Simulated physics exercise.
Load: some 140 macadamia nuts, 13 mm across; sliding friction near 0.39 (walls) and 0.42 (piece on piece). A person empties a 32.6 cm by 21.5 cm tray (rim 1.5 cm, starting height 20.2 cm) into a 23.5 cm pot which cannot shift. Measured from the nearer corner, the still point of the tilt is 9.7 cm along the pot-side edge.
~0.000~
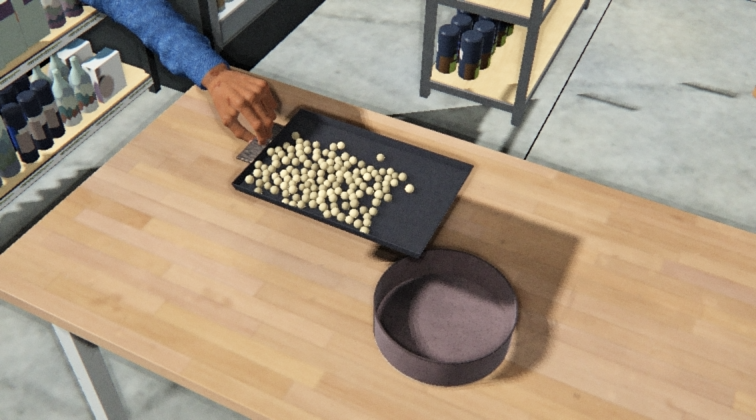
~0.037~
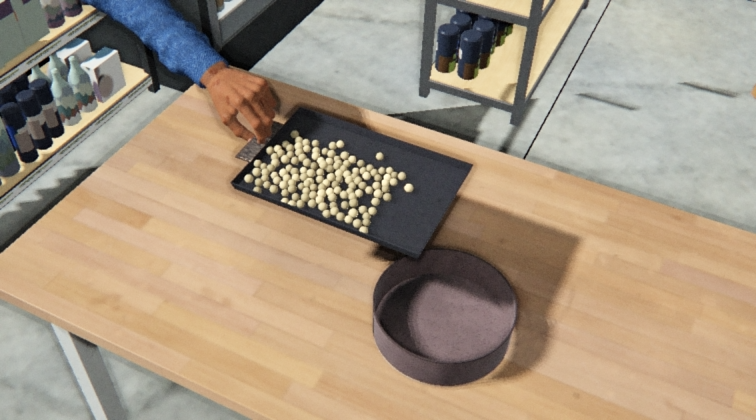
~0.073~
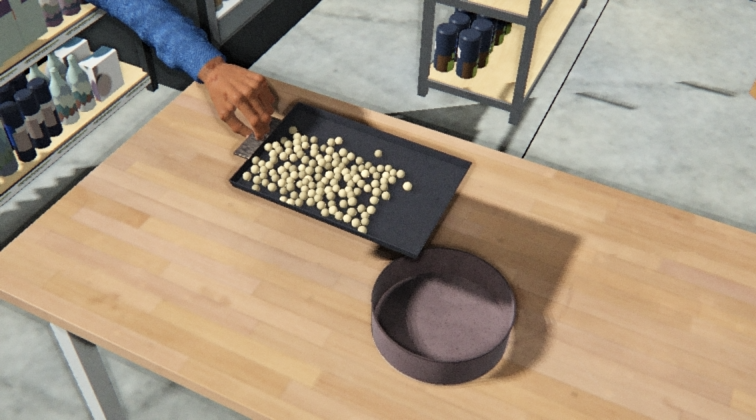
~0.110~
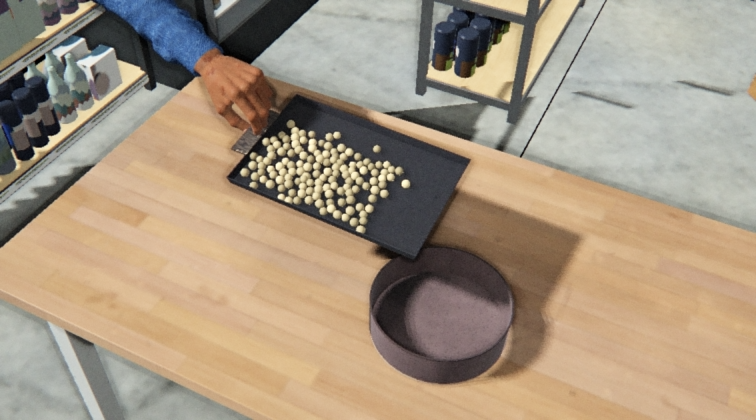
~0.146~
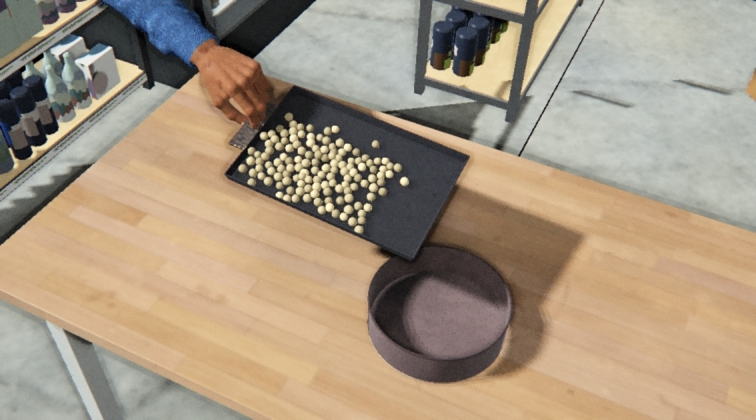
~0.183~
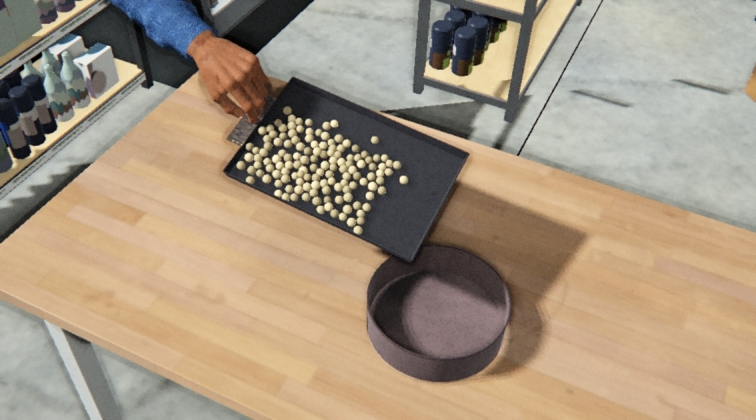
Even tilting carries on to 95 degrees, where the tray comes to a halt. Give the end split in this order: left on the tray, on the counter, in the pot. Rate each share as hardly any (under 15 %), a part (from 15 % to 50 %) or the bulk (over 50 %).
Left on the tray: Hardly any; counter: A part; pot: The bulk.
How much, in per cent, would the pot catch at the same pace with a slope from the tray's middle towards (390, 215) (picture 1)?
Roughly 100 per cent.
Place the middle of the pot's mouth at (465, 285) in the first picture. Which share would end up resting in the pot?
Roughly 45 per cent.
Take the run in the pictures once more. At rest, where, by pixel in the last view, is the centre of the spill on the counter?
About (337, 347).
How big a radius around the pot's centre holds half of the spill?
Some 18 cm.
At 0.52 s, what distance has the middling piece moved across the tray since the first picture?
7 cm.
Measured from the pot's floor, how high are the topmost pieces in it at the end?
Around 2.0 cm above the floor.
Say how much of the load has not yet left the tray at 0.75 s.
Of the load, some 70 percent.
Then, at 0.52 s, tilt 53 degrees; the tray holds 100 %, the pot 0 %.
After 0.75 s, tilt 80 degrees; the tray holds 70 %, the pot 15 %.
Then, at 1.09 s, tilt 95 degrees; the tray holds 0 %, the pot 75 %.
By 1.8 s all is still; tray 0 %, counter 25 %, pot 75 %.
